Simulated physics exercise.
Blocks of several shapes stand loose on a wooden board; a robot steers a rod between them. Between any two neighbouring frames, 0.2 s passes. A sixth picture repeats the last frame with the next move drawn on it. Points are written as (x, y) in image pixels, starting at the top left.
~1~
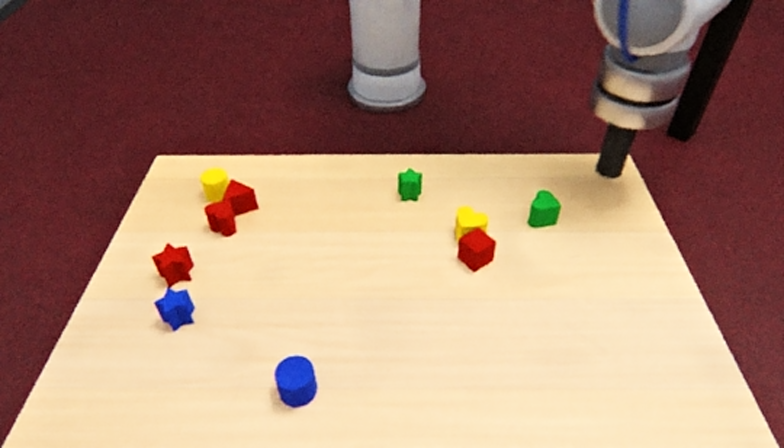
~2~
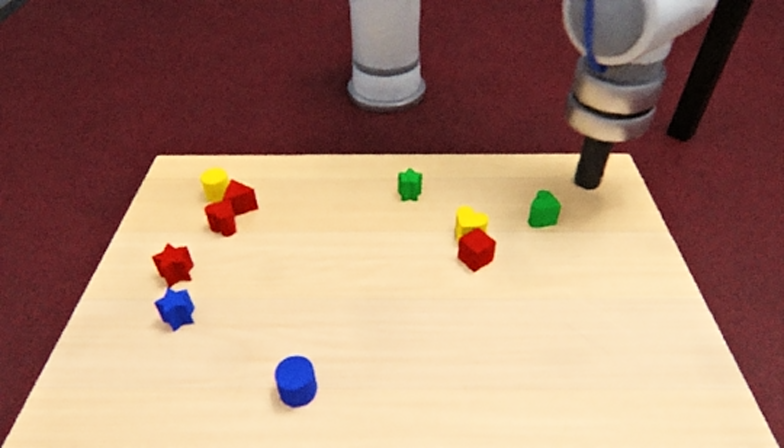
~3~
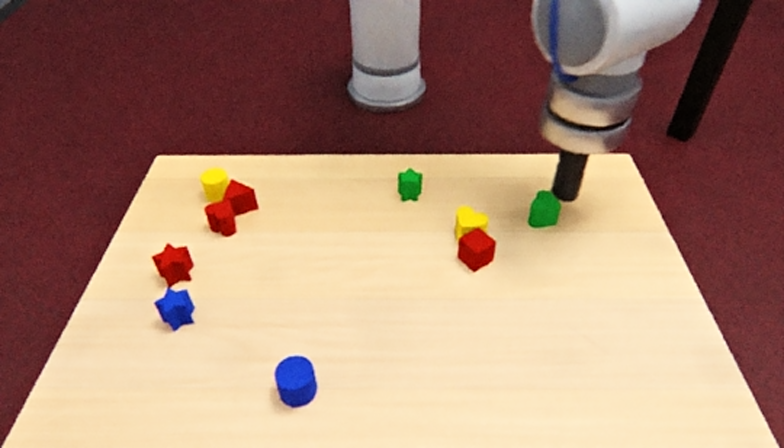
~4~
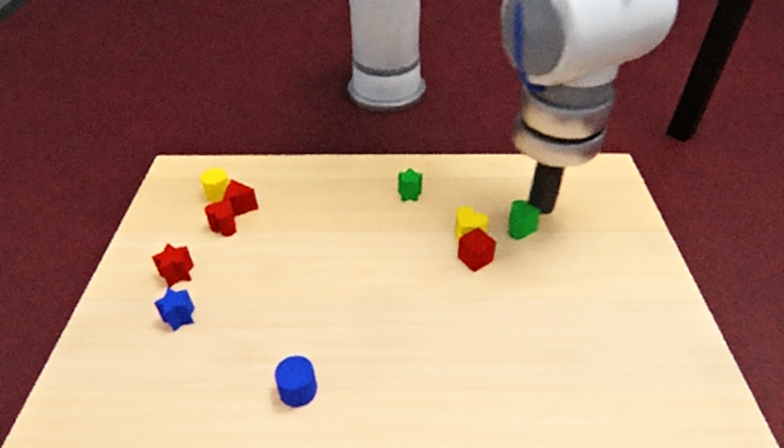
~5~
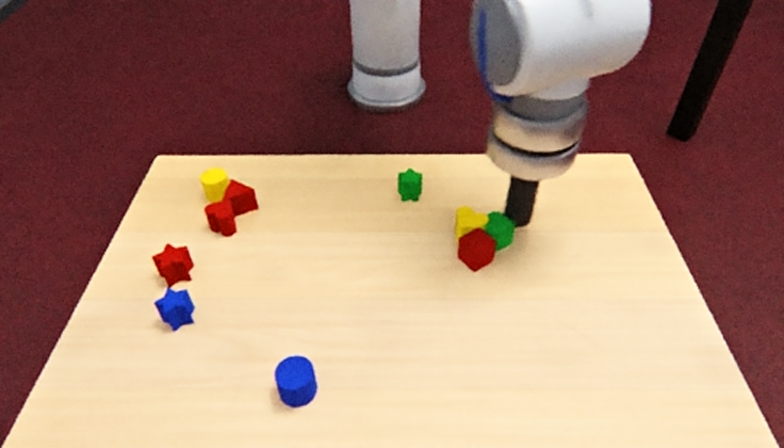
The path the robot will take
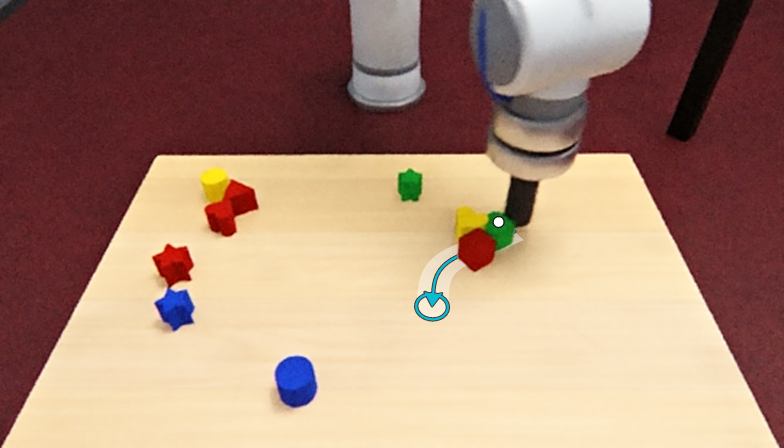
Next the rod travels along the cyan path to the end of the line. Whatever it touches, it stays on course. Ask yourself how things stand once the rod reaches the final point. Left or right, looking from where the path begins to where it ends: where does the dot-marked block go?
Taking start-to-end as forward, the block's sideways shift goes to the right.
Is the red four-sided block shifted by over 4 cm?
Going by the path, yes.
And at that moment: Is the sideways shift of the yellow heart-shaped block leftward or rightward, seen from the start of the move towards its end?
Pushed right.
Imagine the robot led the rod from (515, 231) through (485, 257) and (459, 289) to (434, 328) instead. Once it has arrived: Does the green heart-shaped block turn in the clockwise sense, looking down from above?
It seems so.
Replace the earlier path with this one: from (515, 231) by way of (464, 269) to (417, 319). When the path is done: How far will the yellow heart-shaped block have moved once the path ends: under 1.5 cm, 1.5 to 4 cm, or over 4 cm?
Between 1.5 and 4 cm.
Path on the board, from (515, 231) through (477, 248) and (441, 269) to (432, 306); the dot is on the green heart-shaped block.
The first path, step by step. One third of the way, rod (478, 235); yellow heart-shaped block (443, 222), turned 85° clockwise; red four-sided block (452, 262), turned 50° anticlockwise; green heart-shaped block (459, 241).
Two thirds of the way, rod (441, 256); yellow heart-shaped block (440, 223), turned 110° clockwise; red four-sided block (447, 273), turned 75° anticlockwise; green heart-shaped block (417, 260).
At the end, rod (433, 293); yellow heart-shaped block (440, 223), turned 110° clockwise; red four-sided block (458, 305), turned 110° anticlockwise; green heart-shaped block (405, 270), turned 40° clockwise.
